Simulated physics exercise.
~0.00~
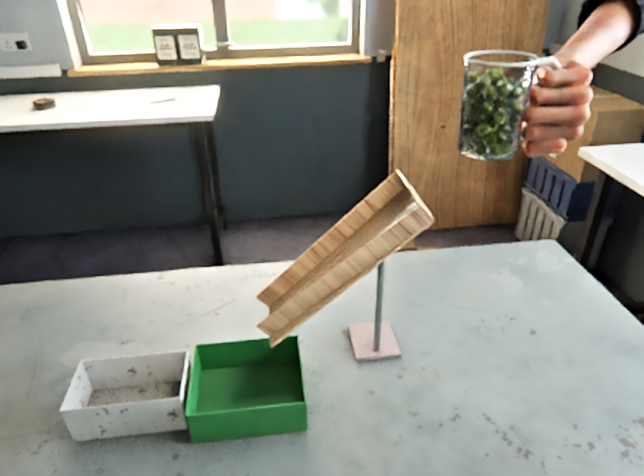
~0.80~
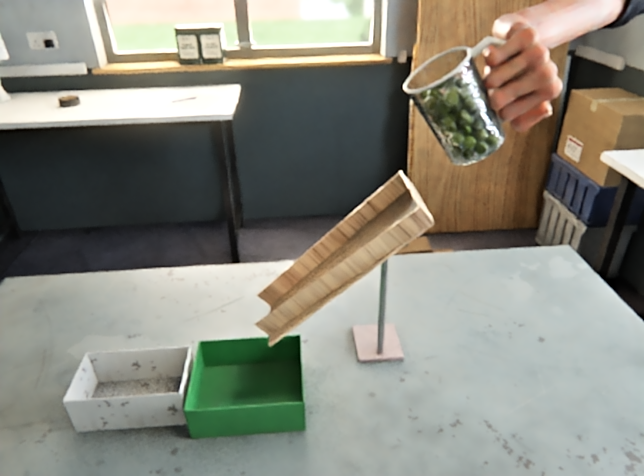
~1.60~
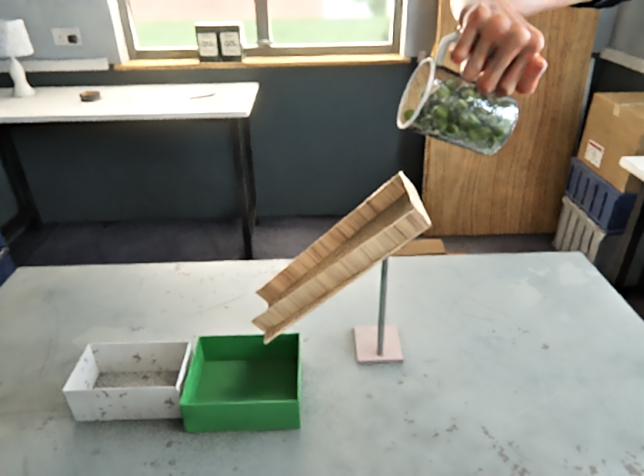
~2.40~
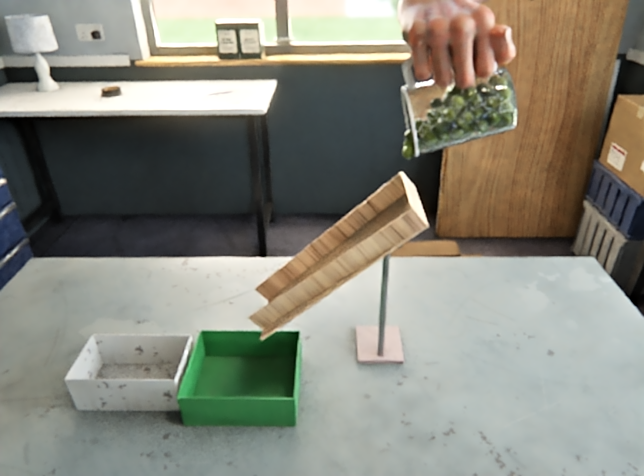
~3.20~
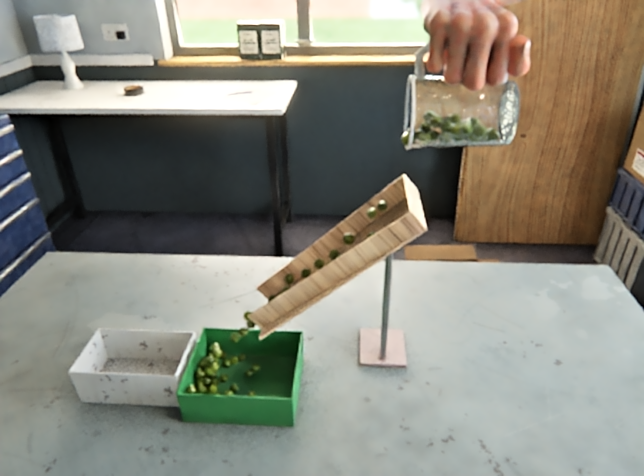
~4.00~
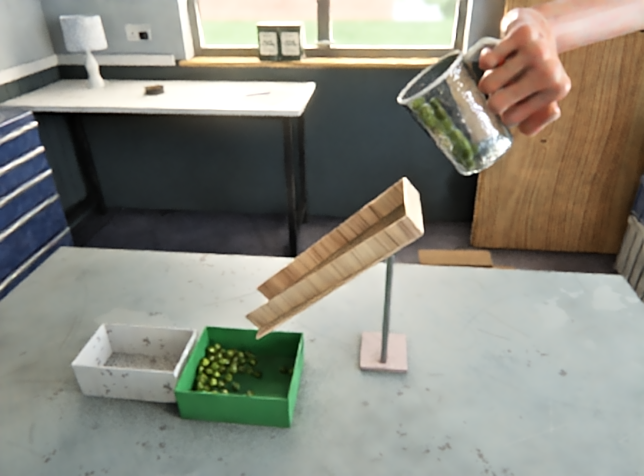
The footage shows a hand tipping a clear cup of small green olives above a sloping wooden chute, sending some rolling down into a green tin beside an empty white one. The hand then tilts the cup back partway, with some olives still inside and the rest in the green tin.
